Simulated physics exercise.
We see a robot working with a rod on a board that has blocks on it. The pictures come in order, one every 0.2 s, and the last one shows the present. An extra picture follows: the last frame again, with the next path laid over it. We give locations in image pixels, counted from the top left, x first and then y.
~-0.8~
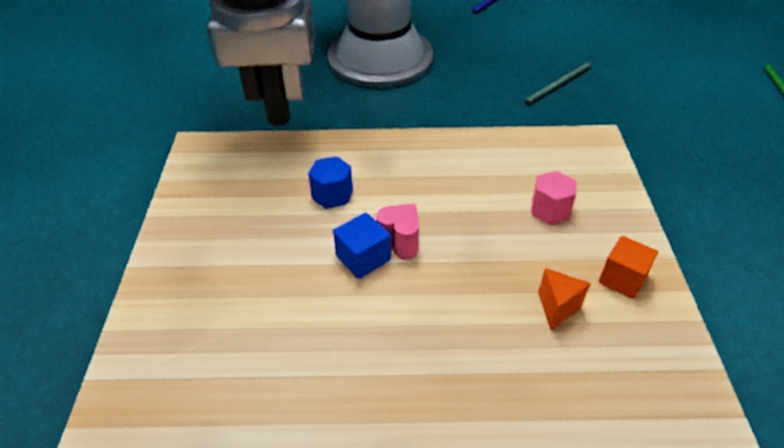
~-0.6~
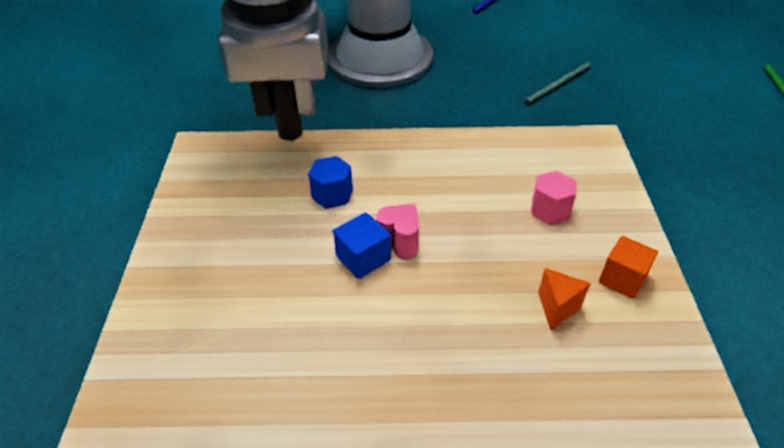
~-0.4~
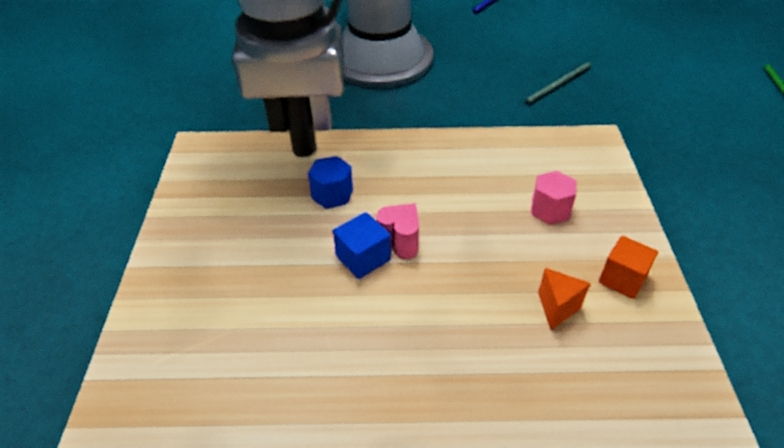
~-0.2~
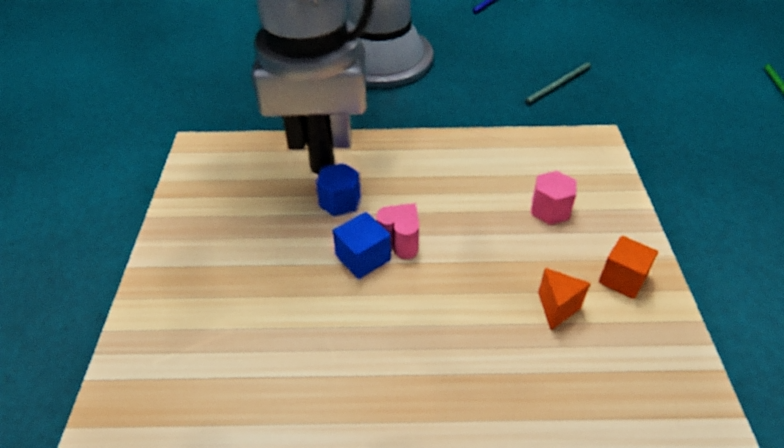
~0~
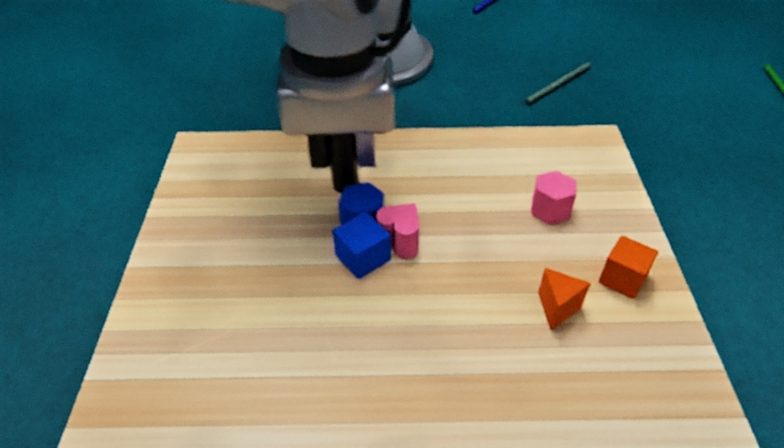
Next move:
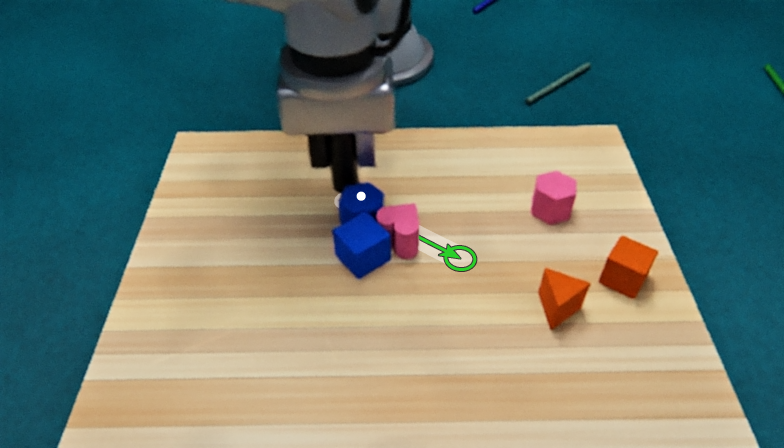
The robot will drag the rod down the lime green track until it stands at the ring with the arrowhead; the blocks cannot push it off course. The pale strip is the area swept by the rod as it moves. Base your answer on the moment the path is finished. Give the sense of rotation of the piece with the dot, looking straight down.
Rotates clockwise.
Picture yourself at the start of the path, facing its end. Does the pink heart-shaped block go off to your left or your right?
It is pushed towards the right-hand side.
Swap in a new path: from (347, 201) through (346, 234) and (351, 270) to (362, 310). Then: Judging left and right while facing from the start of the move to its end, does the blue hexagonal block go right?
The answer is no.
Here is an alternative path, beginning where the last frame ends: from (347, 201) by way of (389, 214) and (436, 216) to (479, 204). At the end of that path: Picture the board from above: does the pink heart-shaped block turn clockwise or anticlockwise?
It turns round anticlockwise.
Drawn move, in a line from (347, 201) to (460, 258); the dot is on the blue hexagonal block.
On the path given first. One third of the way, rod at (384, 204); blue hexagonal block at (396, 219), turned 15° clockwise; blue square at (368, 249), turned 50° clockwise; pink heart-shaped block at (434, 235), turned 30° anticlockwise.
Two thirds of the way, rod at (421, 223); blue hexagonal block at (417, 241), turned 60° clockwise; blue square at (369, 256), turned 75° clockwise; pink heart-shaped block at (457, 258), turned 80° anticlockwise.
At the end, rod at (462, 243); blue hexagonal block at (425, 248), turned 105° clockwise; blue square at (370, 256), turned 75° clockwise; pink heart-shaped block at (468, 269), turned 105° anticlockwise.
